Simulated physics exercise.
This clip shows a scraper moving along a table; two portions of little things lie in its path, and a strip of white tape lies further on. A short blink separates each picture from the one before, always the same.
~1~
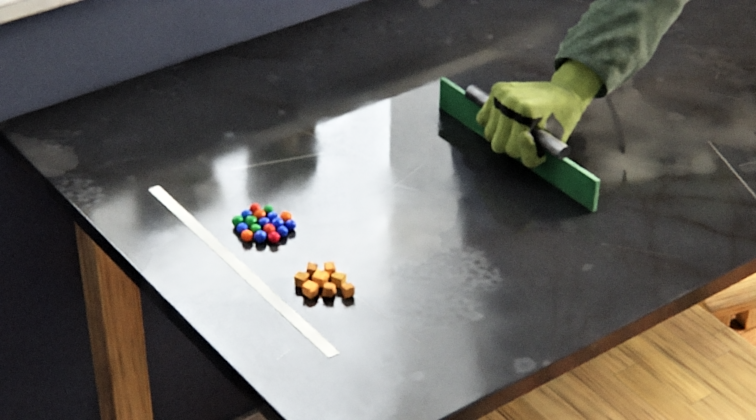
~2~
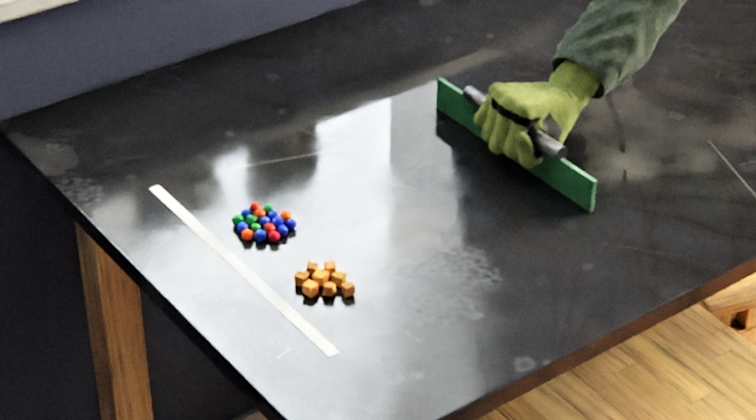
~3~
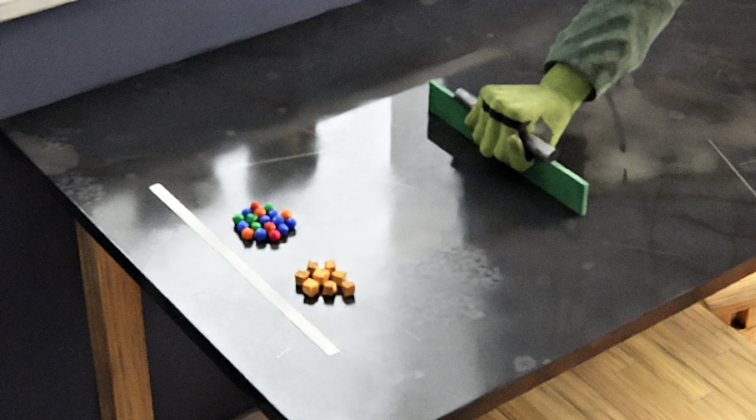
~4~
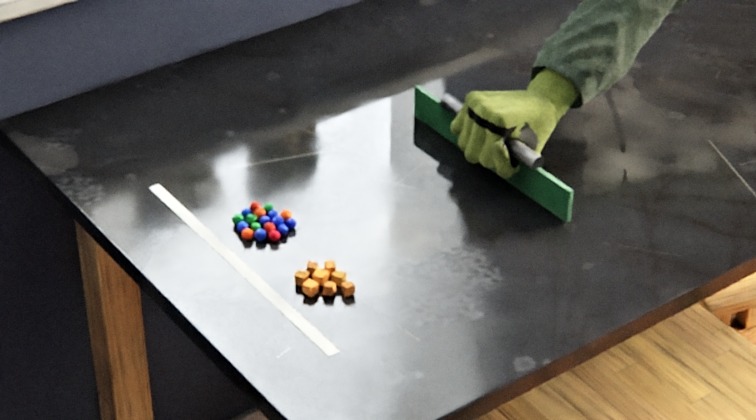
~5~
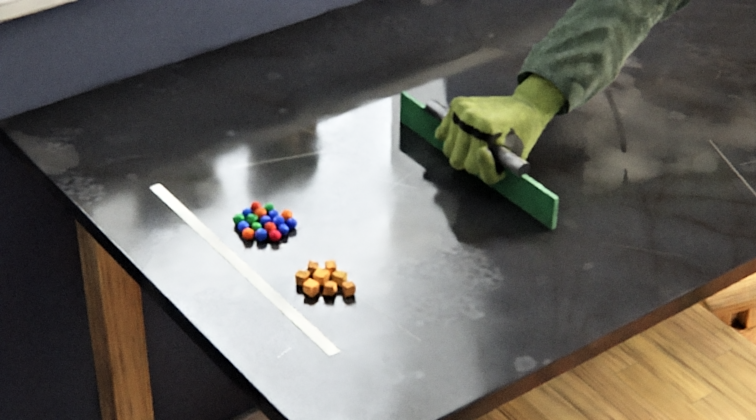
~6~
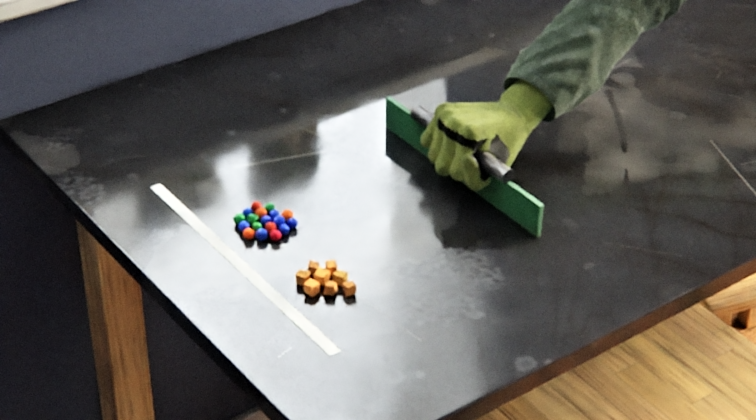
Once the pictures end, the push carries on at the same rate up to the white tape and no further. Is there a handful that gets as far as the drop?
Front handful - no, it stays on top; back handful - yes, some goes over.
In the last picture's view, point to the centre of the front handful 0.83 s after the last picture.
I'd place its centre close to (259, 310).
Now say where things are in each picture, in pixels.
In the first picture, scraper at (584, 187), at rest; white tape at (162, 196), about a palm's width from the edge; edge at (168, 302); front handful at (320, 279), a few croutons; back handful at (264, 223), a few round plastic beads.
In the second picture, scraper at (581, 187); back handful at (264, 222).
In the third picture, scraper at (573, 190); front handful at (321, 277).
In the fourth picture, scraper at (558, 197); back handful at (265, 222).
In the fifth picture, scraper at (543, 204); front handful at (321, 277).
In the sixth picture, scraper at (528, 211); white tape at (164, 194); edge at (169, 299); front handful at (322, 277); back handful at (266, 221).
Then, 0.40 s after the last picture, scraper still moving, near (349, 193); front handful all on the table, its front near (312, 287); back handful all on the table, its front near (249, 234).
Then, 0.83 s after the last picture, scraper stopped at the white tape; front handful all on the table, its front near (252, 320); back handful all on the table, its front near (174, 261).
Then, 1.11 s after the last picture, scraper stopped at the white tape; front handful all on the table, its front near (251, 321); back handful most over the edge.
At rest, scraper stopped at the white tape; front handful all on the table, its front near (251, 321); back handful all over the edge.
